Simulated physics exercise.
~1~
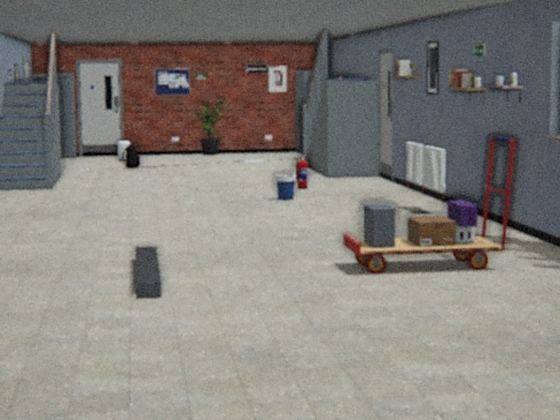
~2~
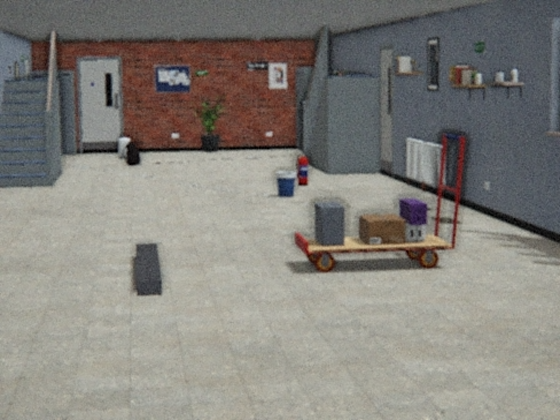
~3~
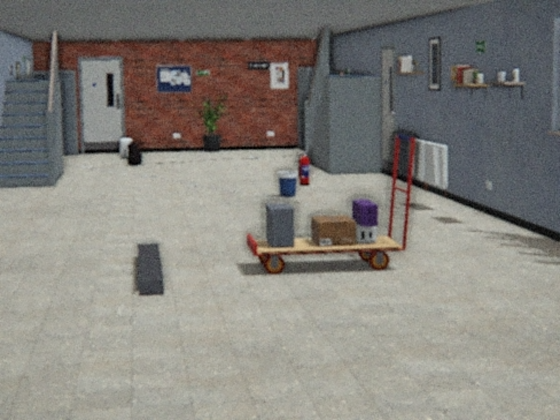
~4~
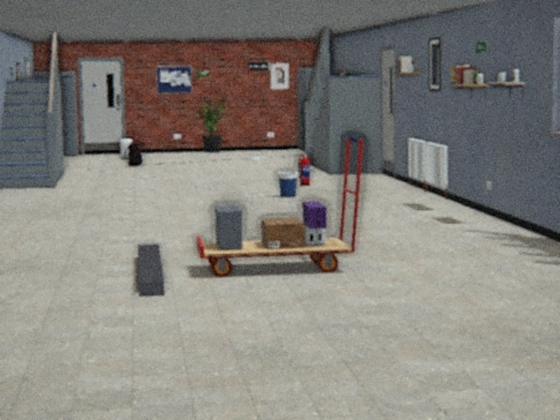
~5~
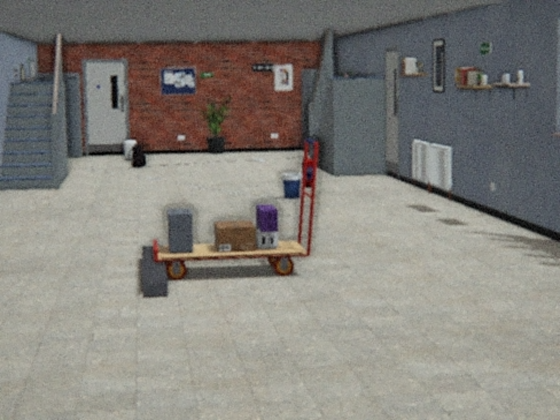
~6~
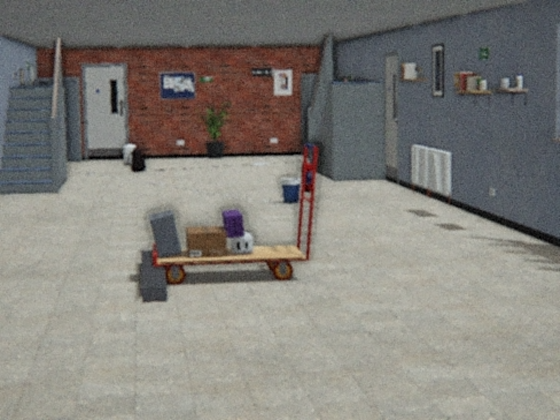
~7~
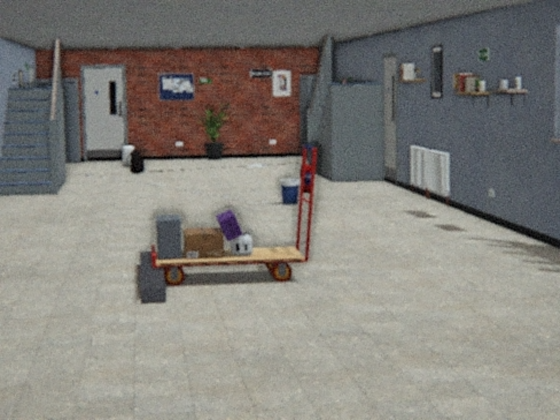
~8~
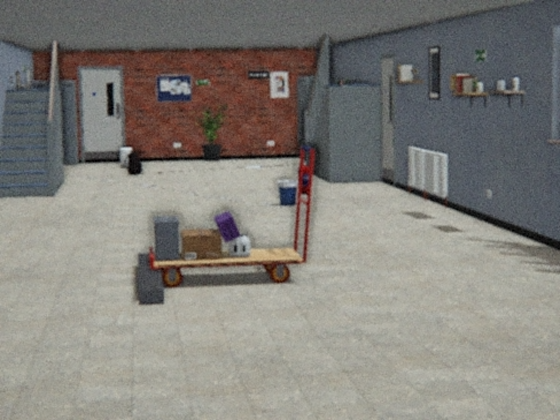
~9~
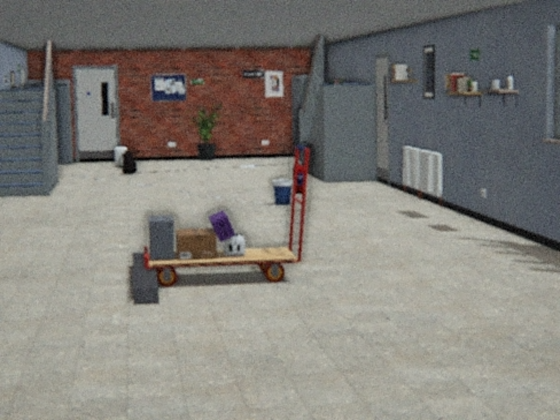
A flat platform trolley with a red upright handle rolls leftward across a pale tiled hall, seen from a slightly swaying camera facing a brick wall, with stairs at left and shelves at right. On its deck sit a tall grey tote at the left, a brown carton in the middle, and a purple crate above a small white case. The trolley reaches a low dark step and stops. The load slides left, and the grey tote tips, then settles upright. The purple crate ends leaning beside the carton, with everything still on the deck.
